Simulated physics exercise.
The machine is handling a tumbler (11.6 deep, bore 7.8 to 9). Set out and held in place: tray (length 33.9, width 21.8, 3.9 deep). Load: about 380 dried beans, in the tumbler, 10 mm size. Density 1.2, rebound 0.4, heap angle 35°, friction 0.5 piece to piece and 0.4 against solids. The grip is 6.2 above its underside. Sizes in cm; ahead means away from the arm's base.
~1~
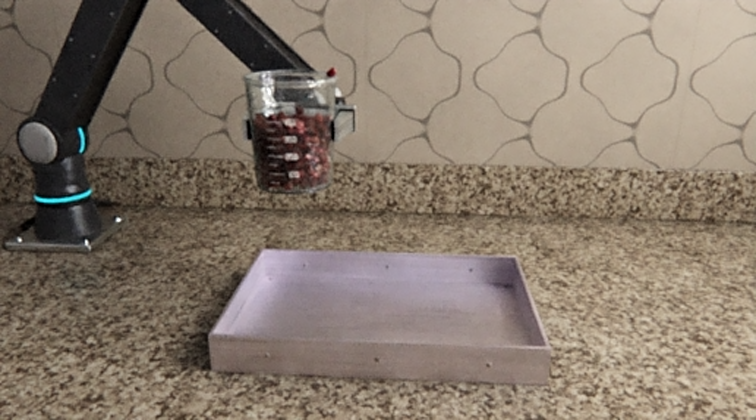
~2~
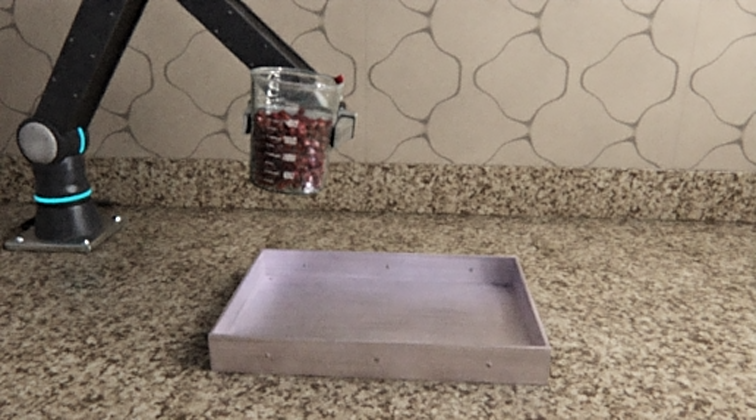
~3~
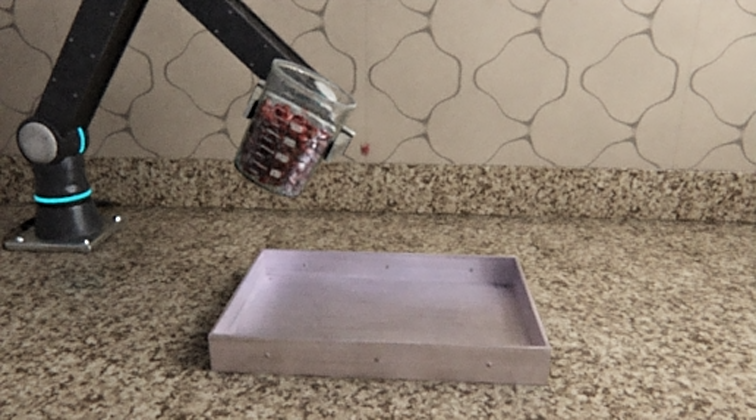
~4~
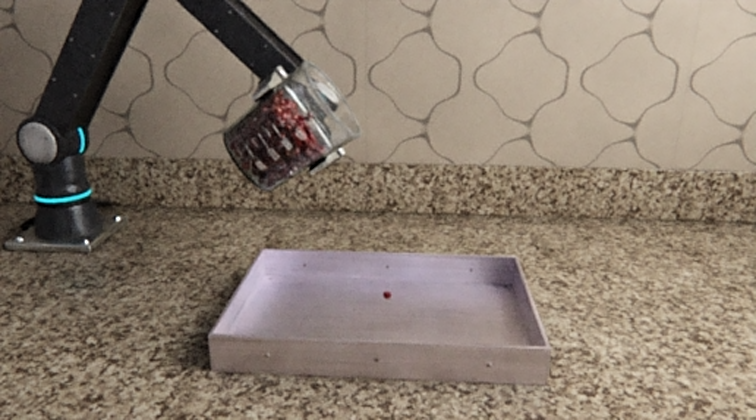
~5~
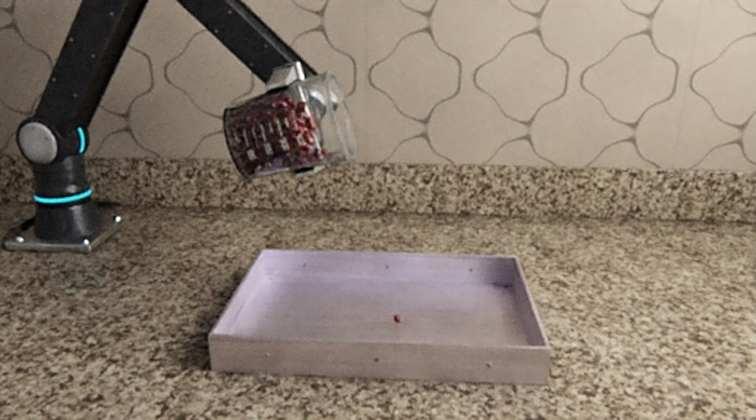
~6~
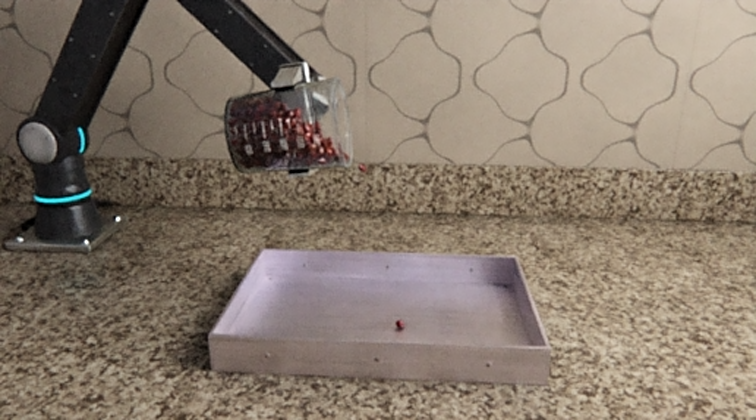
Robotic arm tilting a clear tumbler of dark red beans rightward above a lilac tray, a single bean dropping into it.
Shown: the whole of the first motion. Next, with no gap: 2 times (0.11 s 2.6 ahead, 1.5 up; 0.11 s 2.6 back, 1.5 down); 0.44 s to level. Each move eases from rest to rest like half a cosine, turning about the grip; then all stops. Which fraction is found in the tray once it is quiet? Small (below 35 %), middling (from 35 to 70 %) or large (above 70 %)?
Share in the tray: Middling (from 35 to 70 %).
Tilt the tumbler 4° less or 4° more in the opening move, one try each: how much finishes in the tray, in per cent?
About 35 and 55 per cent.
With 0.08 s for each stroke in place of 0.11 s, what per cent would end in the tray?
Then about 70 per cent.
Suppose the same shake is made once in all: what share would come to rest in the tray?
Then about 25 per cent.
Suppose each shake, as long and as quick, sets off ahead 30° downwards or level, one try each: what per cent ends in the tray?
Some 20 and 40 per cent.
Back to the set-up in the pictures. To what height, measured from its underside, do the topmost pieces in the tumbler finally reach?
About 6.0 cm.
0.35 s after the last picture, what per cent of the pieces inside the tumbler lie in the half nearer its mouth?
Some 60 per cent.
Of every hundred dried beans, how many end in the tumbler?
Some 55 per cent.
Then, 0.35 s later, tilted 82° forward, highest piece 25 above the table; 305 in the tumbler, 62 in the tray, 17 in flight or on a rim.
Then, 0.70 s later, tilted 28° forward, highest piece 27 above the table; 202 in the tumbler, 176 in the tray, 6 in flight or on a rim.
Then, 1.08 s later, level, highest piece 24 above the table; 202 in the tumbler, 182 in the tray.
Then, 2.13 s later, level, highest piece 24 above the table; 202 in the tumbler, 182 in the tray.
At rest, 202 in the tumbler, 182 in the tray. That is 47 % in the tray.
